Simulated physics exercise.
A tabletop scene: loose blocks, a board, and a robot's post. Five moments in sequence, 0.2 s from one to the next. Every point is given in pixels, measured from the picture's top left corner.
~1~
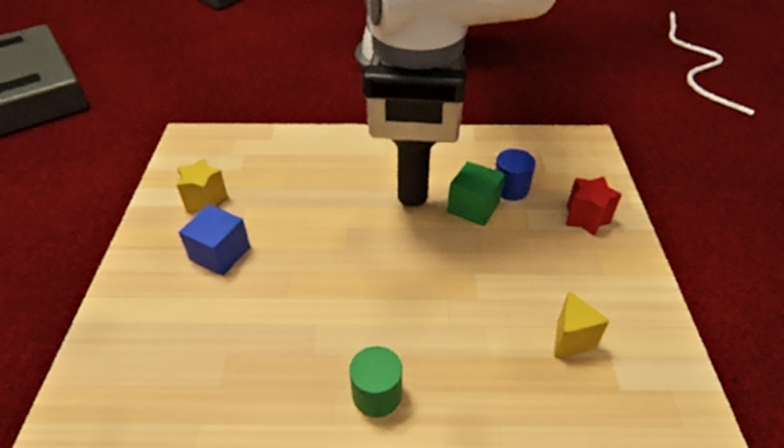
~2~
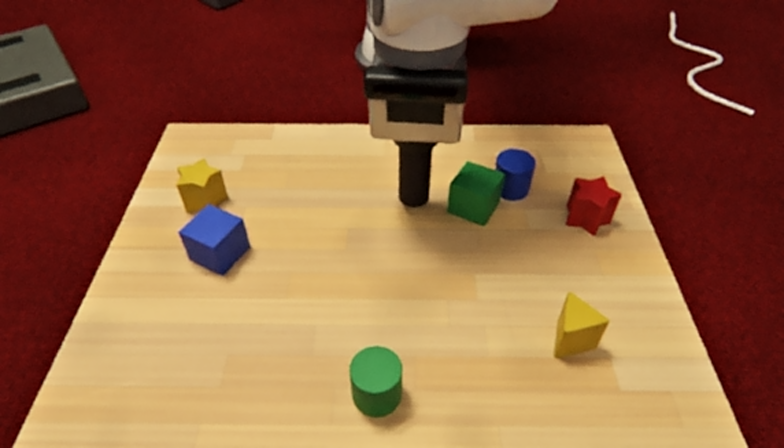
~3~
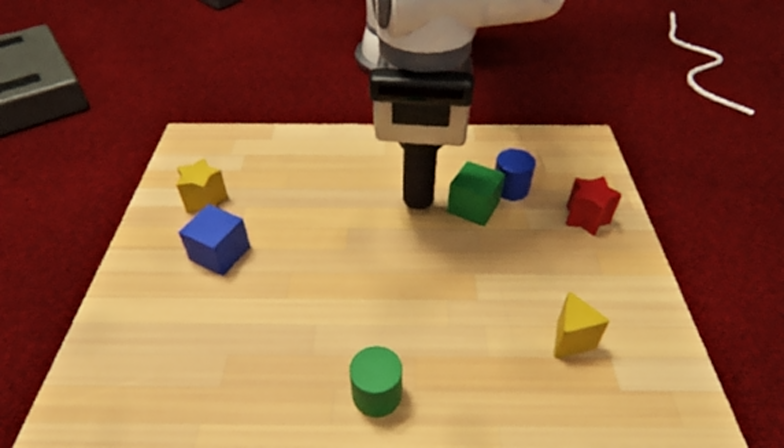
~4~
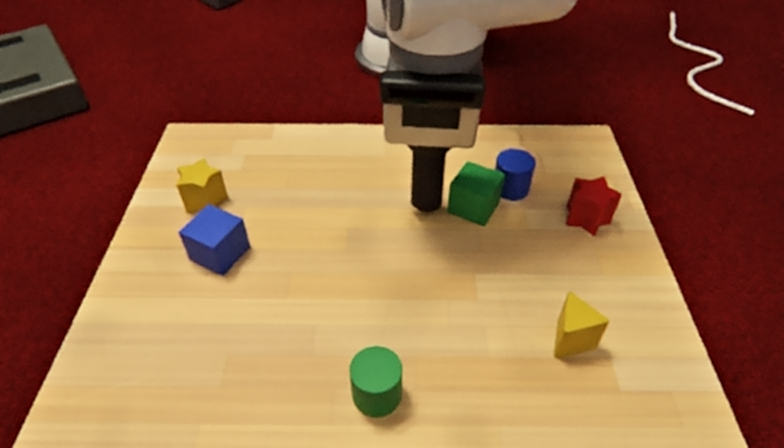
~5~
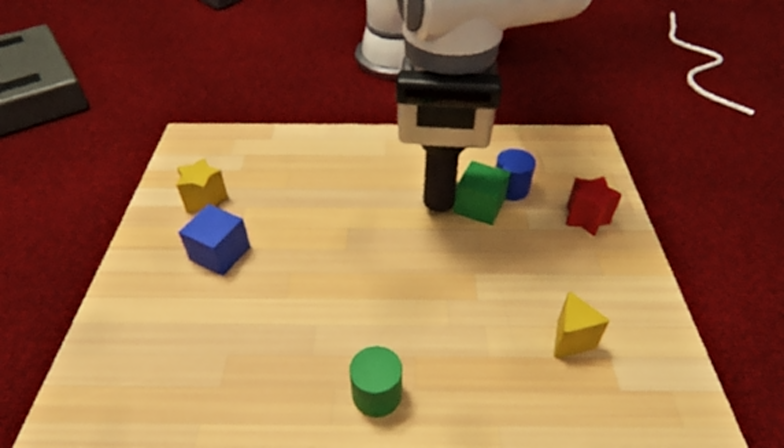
On a light wooden tabletop over a red floor, a robot arm holds a dark post upright among scattered yellow, blue, green and red blocks. The post barely stirs at first, then slides slowly right to the green cube, which turns and shifts slightly right, while the other blocks stay still.
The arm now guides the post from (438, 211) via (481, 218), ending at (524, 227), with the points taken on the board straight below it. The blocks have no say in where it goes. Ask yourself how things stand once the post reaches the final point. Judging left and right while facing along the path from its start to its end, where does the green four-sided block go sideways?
Its shift is leftward.
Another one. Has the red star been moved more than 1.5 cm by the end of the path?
I expect not.
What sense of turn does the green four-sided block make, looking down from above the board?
If we look at it from overhead, the green four-sided block pivots counter-clockwise.
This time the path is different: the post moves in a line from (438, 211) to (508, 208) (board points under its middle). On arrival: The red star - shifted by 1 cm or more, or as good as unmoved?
That block stays.
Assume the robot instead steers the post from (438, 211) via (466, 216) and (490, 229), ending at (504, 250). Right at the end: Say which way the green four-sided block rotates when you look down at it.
The turn is anti-clockwise.
On the path given first. Halfway along, post (484, 209); green four-sided block (523, 184), turned 35° anticlockwise; blue cylinder (521, 157).
At the end, post (526, 218); green four-sided block (556, 182), turned 65° anticlockwise; blue cylinder (521, 157); red star (602, 189), turned 15° clockwise.
